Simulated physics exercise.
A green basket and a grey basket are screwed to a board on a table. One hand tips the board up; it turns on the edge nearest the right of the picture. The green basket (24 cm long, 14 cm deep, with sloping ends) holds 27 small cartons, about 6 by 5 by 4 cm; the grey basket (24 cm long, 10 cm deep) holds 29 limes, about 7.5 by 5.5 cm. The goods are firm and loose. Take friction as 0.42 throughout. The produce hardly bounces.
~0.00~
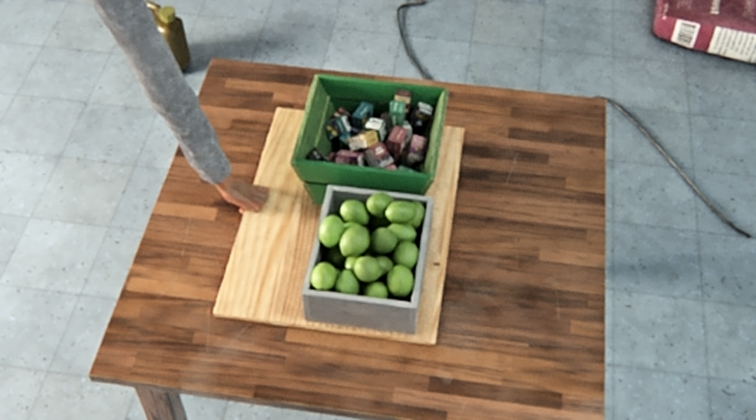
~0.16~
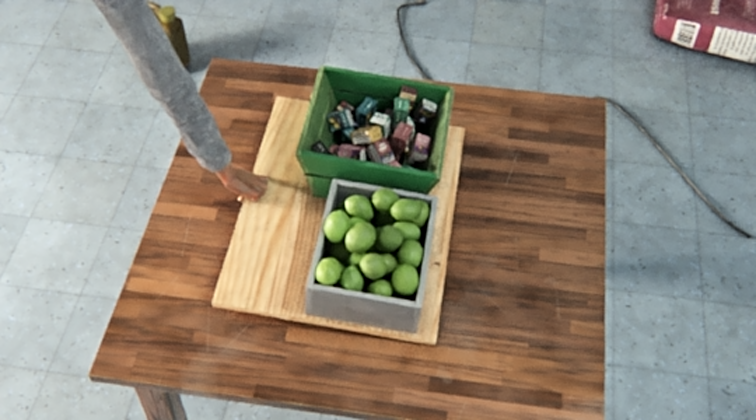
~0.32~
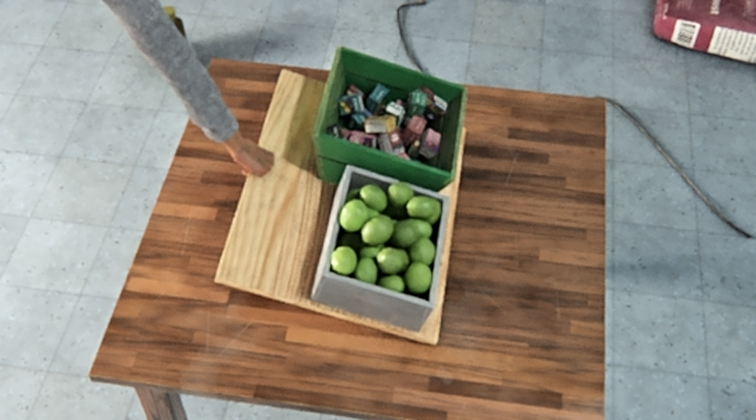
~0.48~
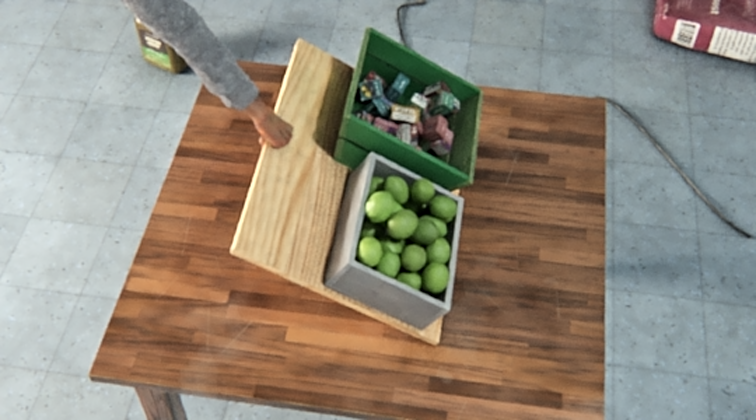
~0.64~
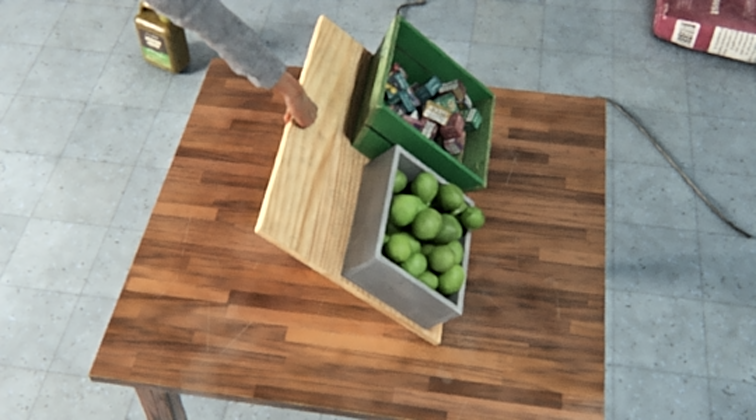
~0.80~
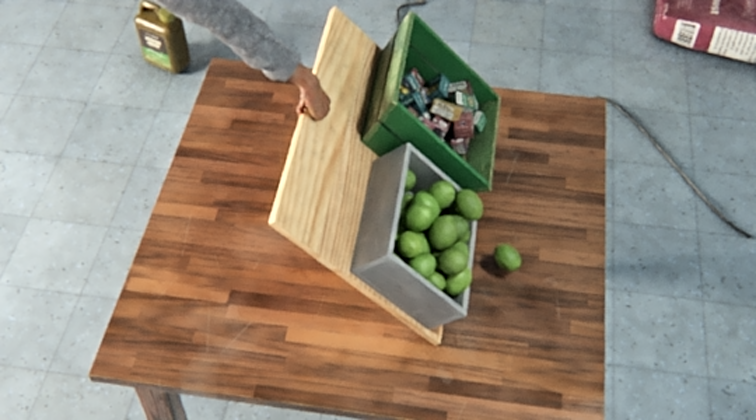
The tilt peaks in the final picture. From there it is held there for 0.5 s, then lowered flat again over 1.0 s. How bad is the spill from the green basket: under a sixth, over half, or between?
The green basket loses under a sixth of its small cartons.
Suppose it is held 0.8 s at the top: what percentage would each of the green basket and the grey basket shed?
Then green basket 0, grey basket 20 per cent.
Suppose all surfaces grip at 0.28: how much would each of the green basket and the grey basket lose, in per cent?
In that case green basket 0, grey basket 10 per cent.
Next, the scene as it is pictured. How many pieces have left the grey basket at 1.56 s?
Out by then, roughly: Grey basket 4.
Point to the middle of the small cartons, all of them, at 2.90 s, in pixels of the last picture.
Around (392, 146).
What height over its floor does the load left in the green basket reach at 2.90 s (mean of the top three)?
Roughly 13 cm high.
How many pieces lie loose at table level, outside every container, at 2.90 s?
Roughly 3.
After 1.14 s, tilt 47°; 0 of 27 out of the green basket and 2 of 29 out of the grey basket.
After 1.56 s, tilt 39°; 0 of 27 out of the green basket and 4 of 29 out of the grey basket.
After 2.15 s, tilt 3°; 0 of 27 out of the green basket and 4 of 29 out of the grey basket.
Outcome (at 2.90 s), 0 of 27 out of the green basket and 4 of 29 out of the grey basket. Asked share, 0 of 27, 0 per cent.
